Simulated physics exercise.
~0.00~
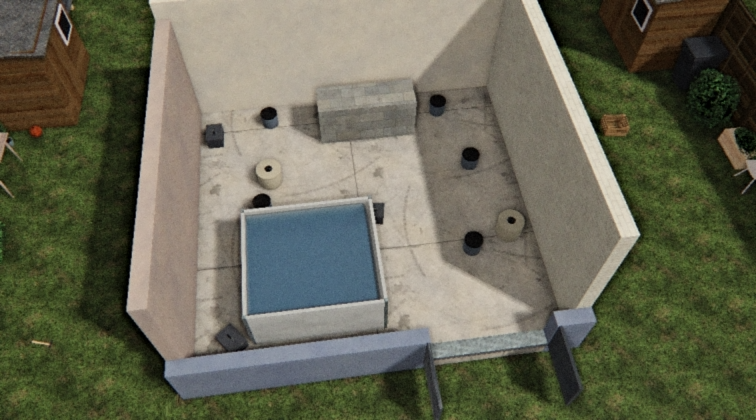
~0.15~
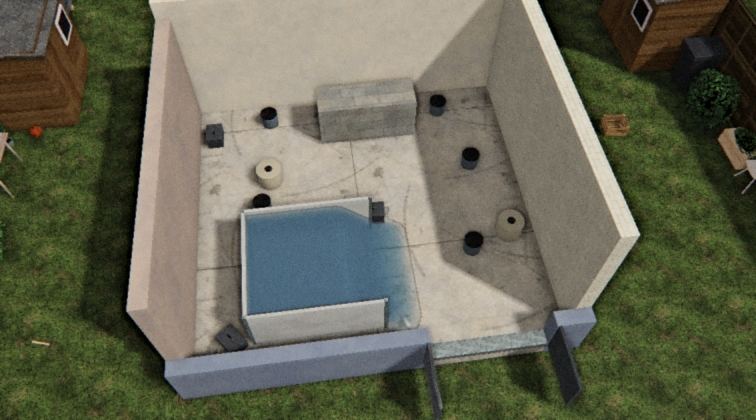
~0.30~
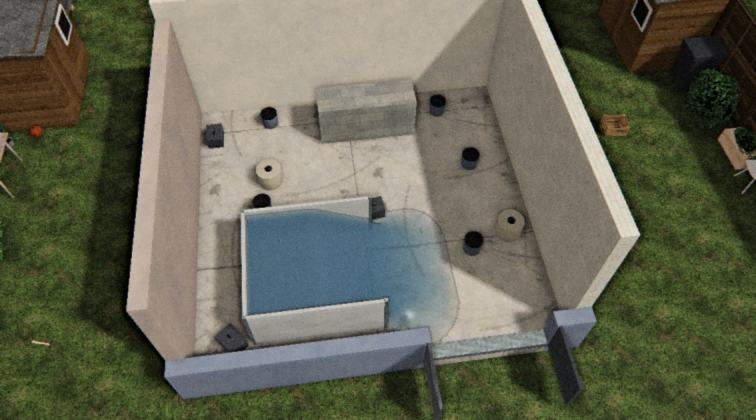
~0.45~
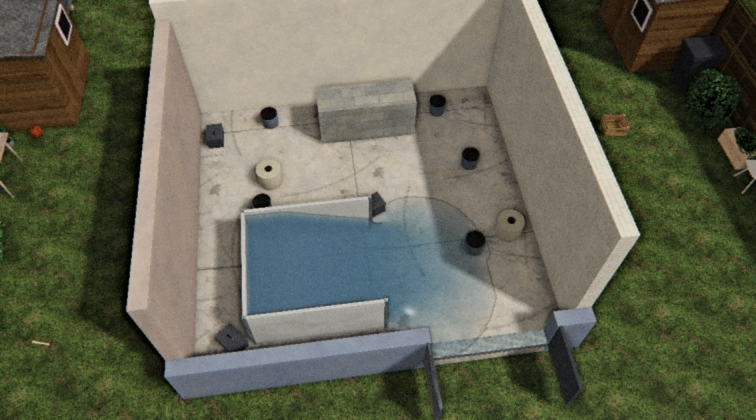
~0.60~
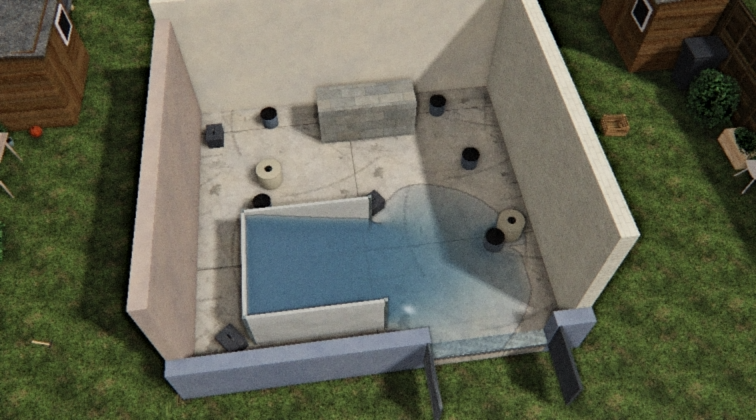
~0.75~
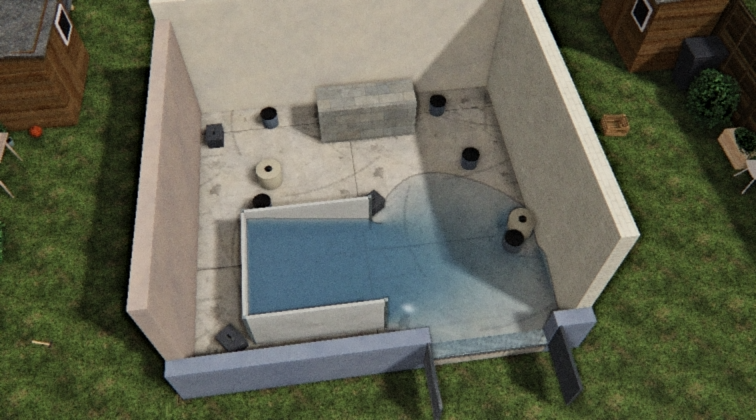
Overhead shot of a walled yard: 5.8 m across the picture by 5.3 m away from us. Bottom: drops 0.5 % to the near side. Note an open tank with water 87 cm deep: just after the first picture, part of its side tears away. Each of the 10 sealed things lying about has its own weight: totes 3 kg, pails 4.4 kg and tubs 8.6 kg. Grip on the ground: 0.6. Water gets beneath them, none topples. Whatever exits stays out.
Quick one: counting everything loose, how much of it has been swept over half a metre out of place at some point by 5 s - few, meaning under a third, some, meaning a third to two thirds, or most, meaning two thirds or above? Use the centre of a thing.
My call is some.
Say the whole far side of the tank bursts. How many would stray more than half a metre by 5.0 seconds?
9.
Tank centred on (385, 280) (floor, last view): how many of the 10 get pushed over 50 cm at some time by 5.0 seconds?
Result: 6 of them.
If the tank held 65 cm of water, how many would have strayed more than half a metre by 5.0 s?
It would come to 5 of them.
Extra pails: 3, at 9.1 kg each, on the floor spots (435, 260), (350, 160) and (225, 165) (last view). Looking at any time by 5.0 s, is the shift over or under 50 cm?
Respectively: Tops it; doesn't reach it; doesn't reach it.
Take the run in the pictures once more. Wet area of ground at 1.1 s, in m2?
14 m2.
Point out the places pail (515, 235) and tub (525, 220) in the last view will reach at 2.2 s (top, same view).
Near (549, 258) and (499, 162).
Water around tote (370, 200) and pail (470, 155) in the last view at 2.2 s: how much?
Depths: Near 1 cm, then near 16 cm.
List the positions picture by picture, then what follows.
The first frame shows a pail at (474, 239) rests on the ground; a tub at (511, 220) rests on the ground; water covers 3.7 m2; 0 of 10 have shifted.
The second frame shows a pail at (474, 239) rests on the ground; a tub at (511, 220), on the bottom; water covers 4.8 m2; 0 of 10 have shifted.
The third frame shows a pail at (474, 239) rests on the ground; a tub at (511, 220), on the bottom; 6.5 m2 under water; 1 of 10 have shifted.
The fourth frame shows a pail at (476, 239), on the bottom; a tub at (511, 220) rests on the ground; water covers 8.3 m2; 1 of 10 have shifted.
The fifth frame shows a pail at (495, 236), on the bottom, 36 cm from its start; a tub at (512, 220), on the bottom; 10.3 m2 under water; 2 of 10 have shifted.
The sixth frame shows a pail at (515, 237) floats, 67 cm from its start; a tub at (523, 219) rests on the ground, 19 cm from its start; water covers 12.2 m2; 3 of 10 have shifted.
After 1.1 s 1 of 10 are over 50 cm from their spots; 2 afloat.
After 2.2 s 3 of 10 are over 50 cm from their spots; 3 afloat.
After 3.5 s 4 of 10 are over 50 cm from their spots; 4 afloat.
After 5.0 s 6 of 10 are over 50 cm from their spots, and 6 have been at some point; 5 afloat.
